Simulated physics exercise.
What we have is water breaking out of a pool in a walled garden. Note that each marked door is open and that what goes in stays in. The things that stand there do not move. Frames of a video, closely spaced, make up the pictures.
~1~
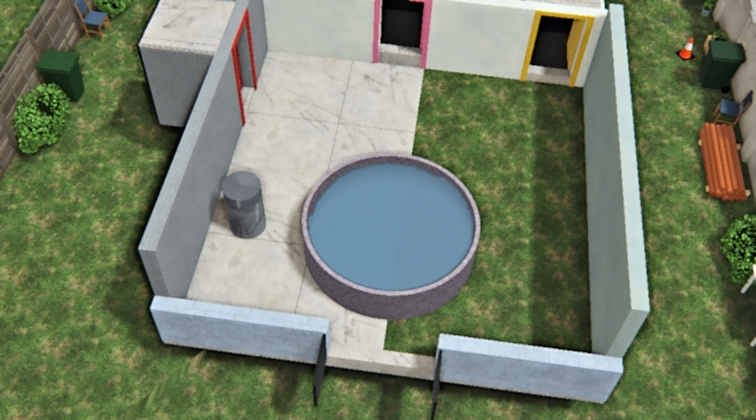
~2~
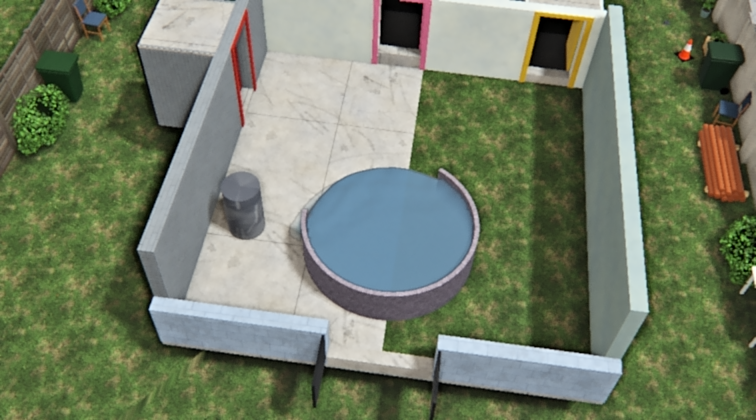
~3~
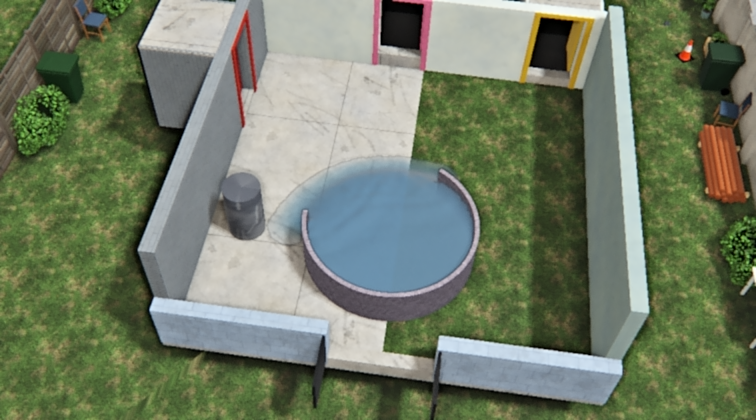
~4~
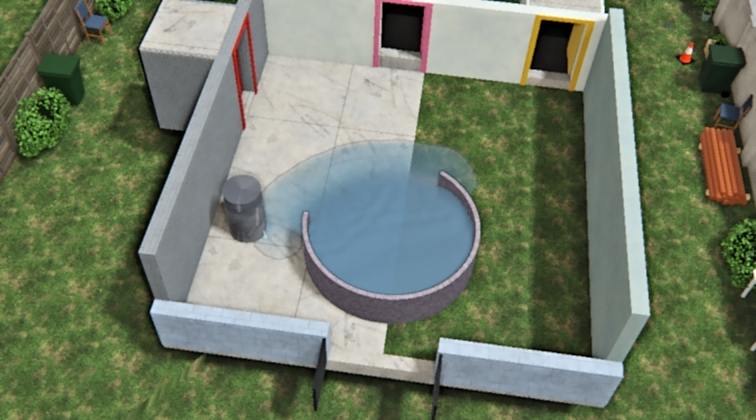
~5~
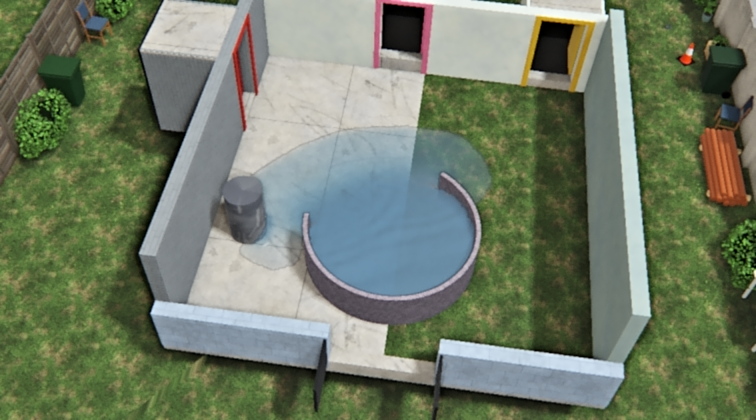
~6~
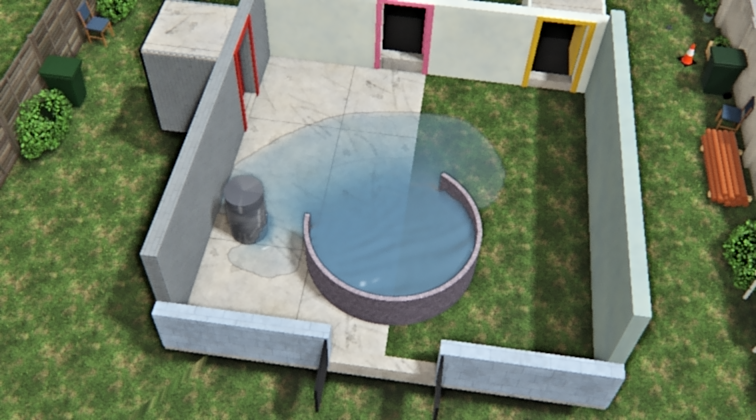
Water pours through a gap in the round pool's far side and spreads across the garden.
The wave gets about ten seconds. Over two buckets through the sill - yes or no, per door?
Red door - yes, pink door - no, yellow door - no.
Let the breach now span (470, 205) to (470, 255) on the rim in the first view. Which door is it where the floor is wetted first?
It's the yellow door.
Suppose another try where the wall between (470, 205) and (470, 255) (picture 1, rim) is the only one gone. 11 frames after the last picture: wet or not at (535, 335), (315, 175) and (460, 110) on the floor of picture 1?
The first spot is swamped, the second spared, the third spared.
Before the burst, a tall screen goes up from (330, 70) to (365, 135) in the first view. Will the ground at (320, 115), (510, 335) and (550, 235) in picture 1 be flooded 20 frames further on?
Lab note - point 1: Inundated; point 2: Parched; point 3: Parched.
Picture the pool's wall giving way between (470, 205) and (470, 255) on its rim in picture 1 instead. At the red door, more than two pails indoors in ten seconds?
The red one stays within it.
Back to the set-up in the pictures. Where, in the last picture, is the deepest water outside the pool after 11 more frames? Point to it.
I'd point to about (296, 59).
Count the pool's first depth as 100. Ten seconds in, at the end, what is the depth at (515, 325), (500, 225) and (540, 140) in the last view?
The depths come to near 20, 16 and 14 per cent respectively.
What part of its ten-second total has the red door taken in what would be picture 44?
Estimate: Some 95 per cent.
A moment on, water covers 55 % of the floor; the red door under two buckets in, the pink door wet at the sill, nothing in, the yellow door not reached.
Next, water covers 60 % of the floor; the red door over two buckets in, the pink door wet at the sill, nothing in, the yellow door not reached.
Then, water covers 70 % of the floor; the red door far over two buckets in, the pink door wet at the sill, nothing in, the yellow door wet at the sill, nothing in.
Later, water covers 85 % of the floor; the red door far over two buckets in, the pink door wet at the sill, nothing in, the yellow door wet at the sill, nothing in.
In the end, water covers 100 % of the floor; the red door far over two buckets in, the pink door wet at the sill, nothing in, the yellow door wet at the sill, nothing in.
